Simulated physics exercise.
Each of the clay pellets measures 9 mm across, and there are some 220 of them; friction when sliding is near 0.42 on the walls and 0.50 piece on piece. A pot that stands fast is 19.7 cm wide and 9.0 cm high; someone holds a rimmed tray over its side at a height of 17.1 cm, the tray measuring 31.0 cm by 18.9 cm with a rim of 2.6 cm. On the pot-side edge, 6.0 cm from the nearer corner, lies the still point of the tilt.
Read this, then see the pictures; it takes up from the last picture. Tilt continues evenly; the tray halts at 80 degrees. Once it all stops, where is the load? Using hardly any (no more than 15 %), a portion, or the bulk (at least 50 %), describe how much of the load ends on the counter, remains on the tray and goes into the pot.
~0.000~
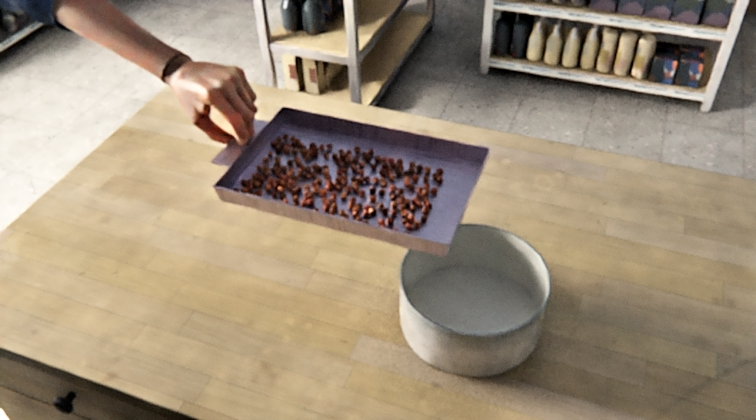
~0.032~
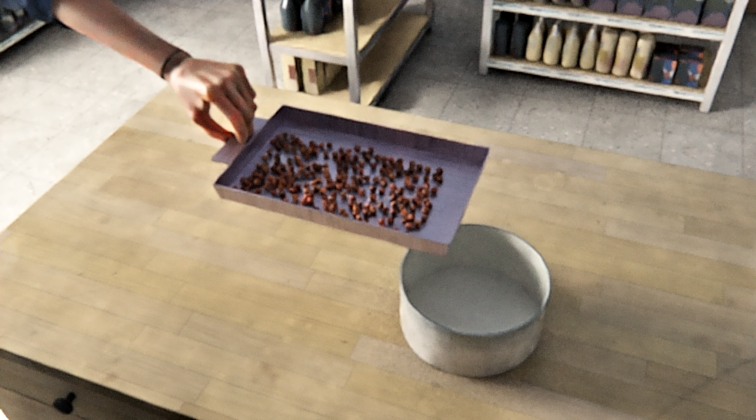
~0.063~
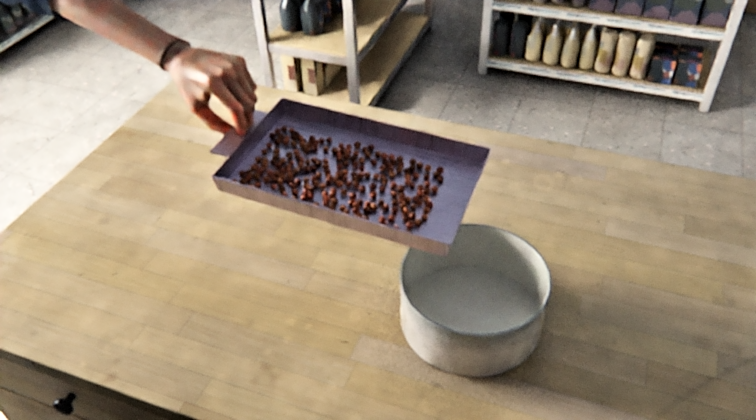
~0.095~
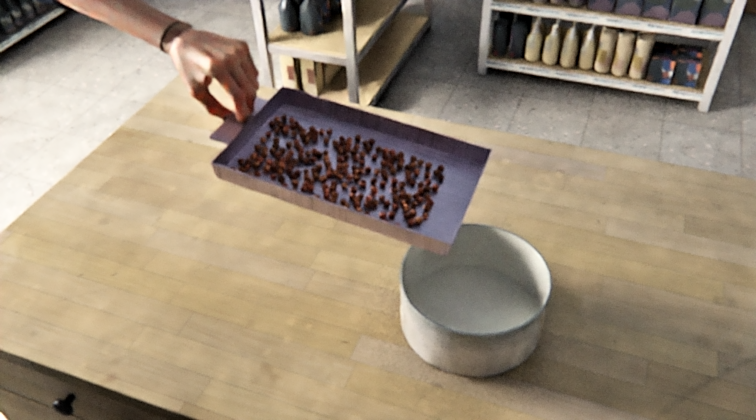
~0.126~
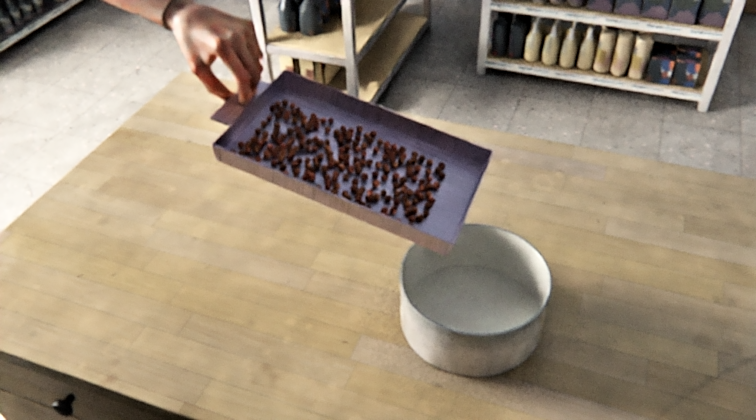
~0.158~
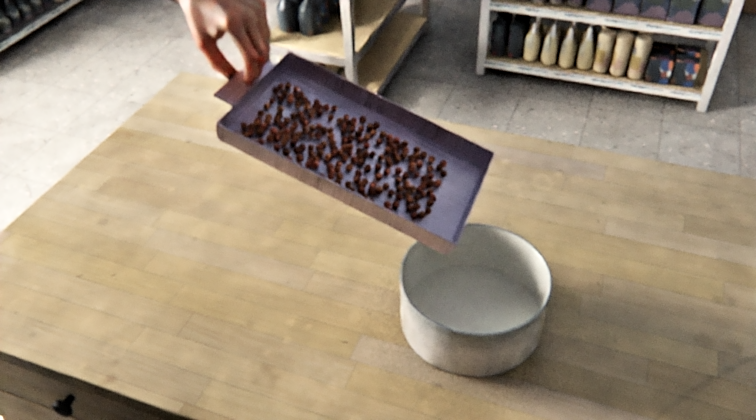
Counter: A portion, left on the tray: A portion, pot: A portion.
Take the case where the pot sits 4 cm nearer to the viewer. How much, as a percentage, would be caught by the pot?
In that case about 20 percent would end up there.
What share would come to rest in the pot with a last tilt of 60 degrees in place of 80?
That comes out at some 15 per cent.
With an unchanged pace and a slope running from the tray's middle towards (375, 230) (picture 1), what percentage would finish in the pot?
My best guess is some 35 per cent.
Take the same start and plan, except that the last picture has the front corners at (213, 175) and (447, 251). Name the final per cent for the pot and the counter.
Pot 30 % / counter 25 %.
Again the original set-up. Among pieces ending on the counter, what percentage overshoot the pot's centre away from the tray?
I'd put it at close to 100 per cent.
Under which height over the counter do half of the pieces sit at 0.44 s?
Roughly 26 centimetres, give or take.
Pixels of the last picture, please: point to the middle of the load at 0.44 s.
Approx. (455, 149).
Then, at 0.33 s, tilt 52 degrees; the tray holds 100 %, the pot 0 %.
Then, at 0.44 s, tilt 73 degrees; the tray holds 100 %, the pot 0 %.
After 0.68 s, tilt 80 degrees; the tray holds 25 %, the pot 35 %.
By 1.5 s all is still; counter 35 %, tray 25 %, pot 40 %.
